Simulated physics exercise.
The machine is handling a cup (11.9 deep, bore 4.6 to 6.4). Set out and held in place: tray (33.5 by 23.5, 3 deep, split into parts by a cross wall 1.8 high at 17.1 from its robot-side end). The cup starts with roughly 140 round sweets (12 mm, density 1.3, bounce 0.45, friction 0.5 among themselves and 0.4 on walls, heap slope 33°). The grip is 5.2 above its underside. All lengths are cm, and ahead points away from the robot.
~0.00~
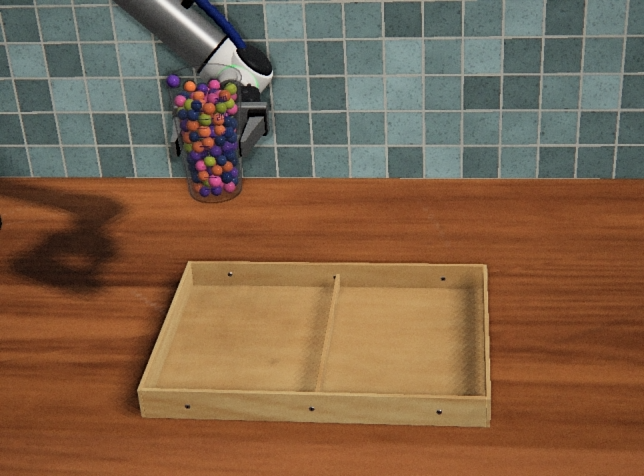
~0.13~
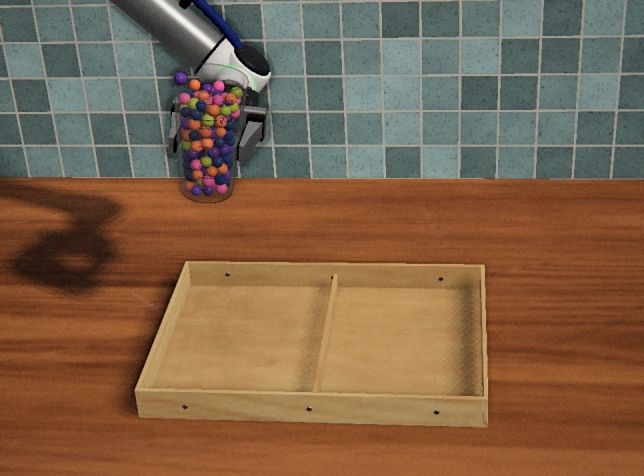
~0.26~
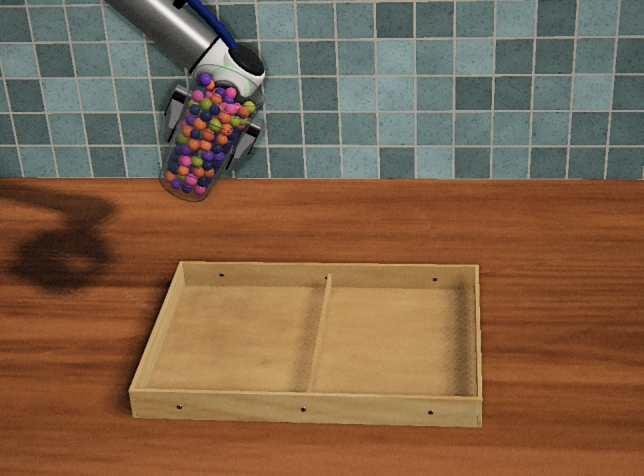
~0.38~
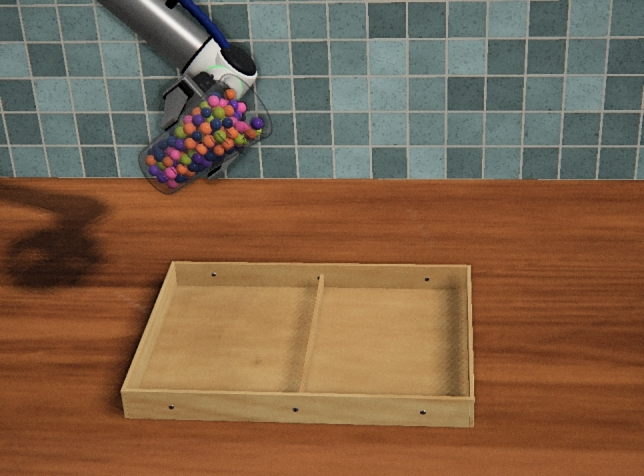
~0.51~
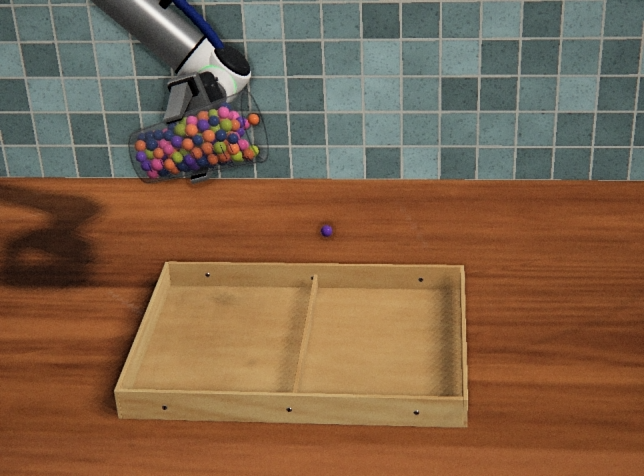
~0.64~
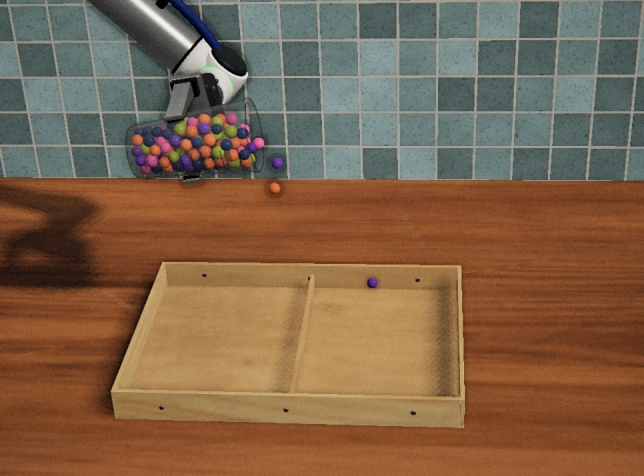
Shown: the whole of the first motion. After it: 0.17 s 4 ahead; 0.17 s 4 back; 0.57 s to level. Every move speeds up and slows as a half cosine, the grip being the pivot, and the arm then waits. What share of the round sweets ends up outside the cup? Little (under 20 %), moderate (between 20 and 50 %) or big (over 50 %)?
Outside the cup the share is moderate, between 20 and 50 %.
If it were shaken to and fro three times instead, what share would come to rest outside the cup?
It would be near 50 per cent.
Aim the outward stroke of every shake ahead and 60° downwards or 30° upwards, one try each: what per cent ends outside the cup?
About 10 and 30 per cent.
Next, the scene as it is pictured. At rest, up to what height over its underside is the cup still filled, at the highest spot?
Roughly 10.5 cm.
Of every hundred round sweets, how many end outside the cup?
Some 25 per cent.
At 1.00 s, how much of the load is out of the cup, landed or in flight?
Some 25 per cent.
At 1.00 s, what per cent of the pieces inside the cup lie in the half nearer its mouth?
Some 50 per cent.
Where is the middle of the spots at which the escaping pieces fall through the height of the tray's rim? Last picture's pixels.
Around (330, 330).
By 1.00 s, tilted 81° forward, highest piece 25 above the table; 105 in the cup, 10 in the far-side part, 23 in flight or on a rim.
By 1.37 s, tilted 19° forward, highest piece 29 above the table; 102 in the cup, 25 in the far-side part, 8 in the robot-side part, 3 on the table or floor.
By 1.75 s, level, highest piece 30 above the table; 102 in the cup, 25 in the far-side part, 8 in the robot-side part, 3 on the table or floor.
By 2.80 s, level, highest piece 30 above the table; 102 in the cup, 25 in the far-side part, 8 in the robot-side part, 3 on the table or floor.
Final count, 102 in the cup, 25 in the far-side part, 8 in the robot-side part, 3 on the table or floor. That is 26 % outside the cup.
